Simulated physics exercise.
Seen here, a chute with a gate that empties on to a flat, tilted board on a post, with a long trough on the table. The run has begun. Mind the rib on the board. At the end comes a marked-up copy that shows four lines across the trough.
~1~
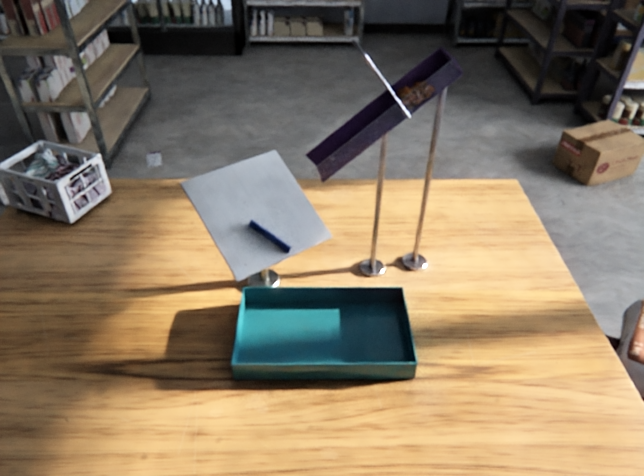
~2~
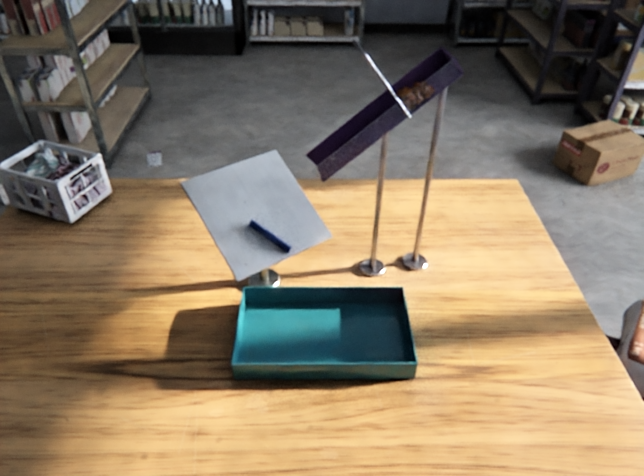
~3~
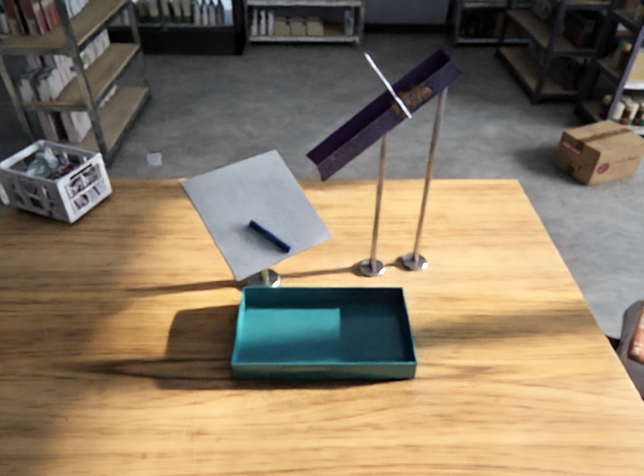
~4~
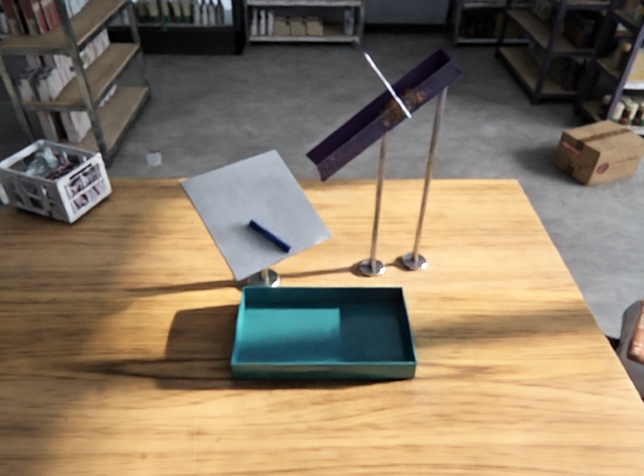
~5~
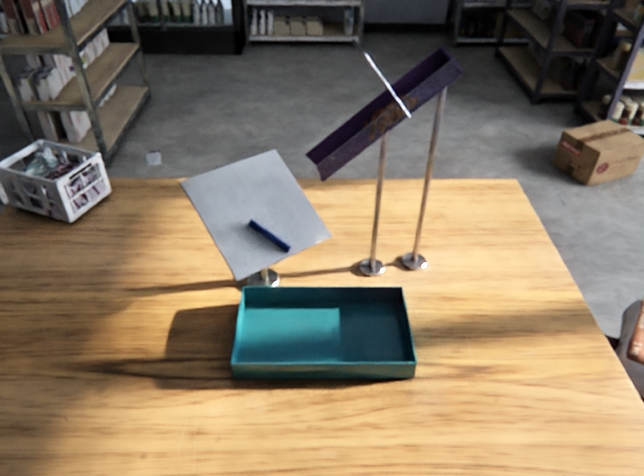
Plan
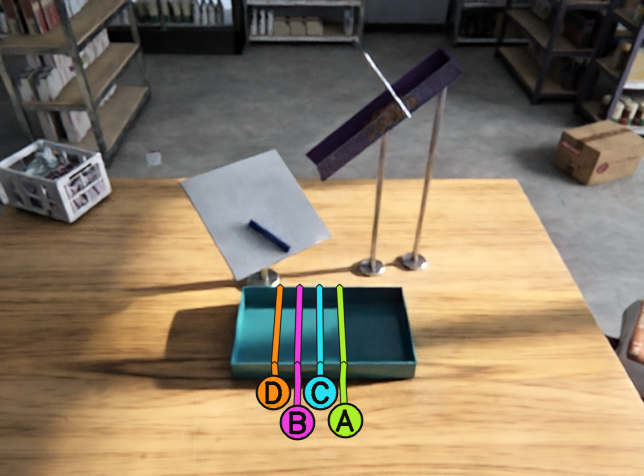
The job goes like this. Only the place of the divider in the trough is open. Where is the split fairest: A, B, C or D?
C is best.
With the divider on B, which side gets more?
The right side.
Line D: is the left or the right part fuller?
Right.
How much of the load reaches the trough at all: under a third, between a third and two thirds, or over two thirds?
It is over two thirds.
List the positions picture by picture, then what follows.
The first picture shows load behind the gate at (414, 96), bits of cat kibble; lip of the chute at (319, 174), sloping fairly steeply.
The second picture shows middle of the board at (258, 210), tilted gently; middle of its low edge at (288, 257); of its high edge at (230, 165).
The third picture shows front corners of the trough at (232, 363) and (417, 363), empty; front of the load at (396, 112).
The fourth picture shows middle of the load at (404, 104); its front at (380, 120), about a quarter of the way to the lip; rib from (251, 219) to (291, 248).
The fifth picture shows middle of the load at (391, 115); its front at (363, 131), about a third of the way to the lip.
On the marked copy, line A crosses the front rim at (343, 363); line B crosses the front rim at (297, 363); line C crosses the front rim at (320, 363); line D crosses the front rim at (274, 363).
Choosing A, of what is caught, nearly all on the left of the divider, a stray few on the right.
Choosing B, of what is caught, a stray few on the left of the divider, nearly all on the right.
Choosing C, of what is caught, about two thirds on the left of the divider, about a third on the right.
Choosing D, of what is caught, a stray few on the left of the divider, nearly all on the right.
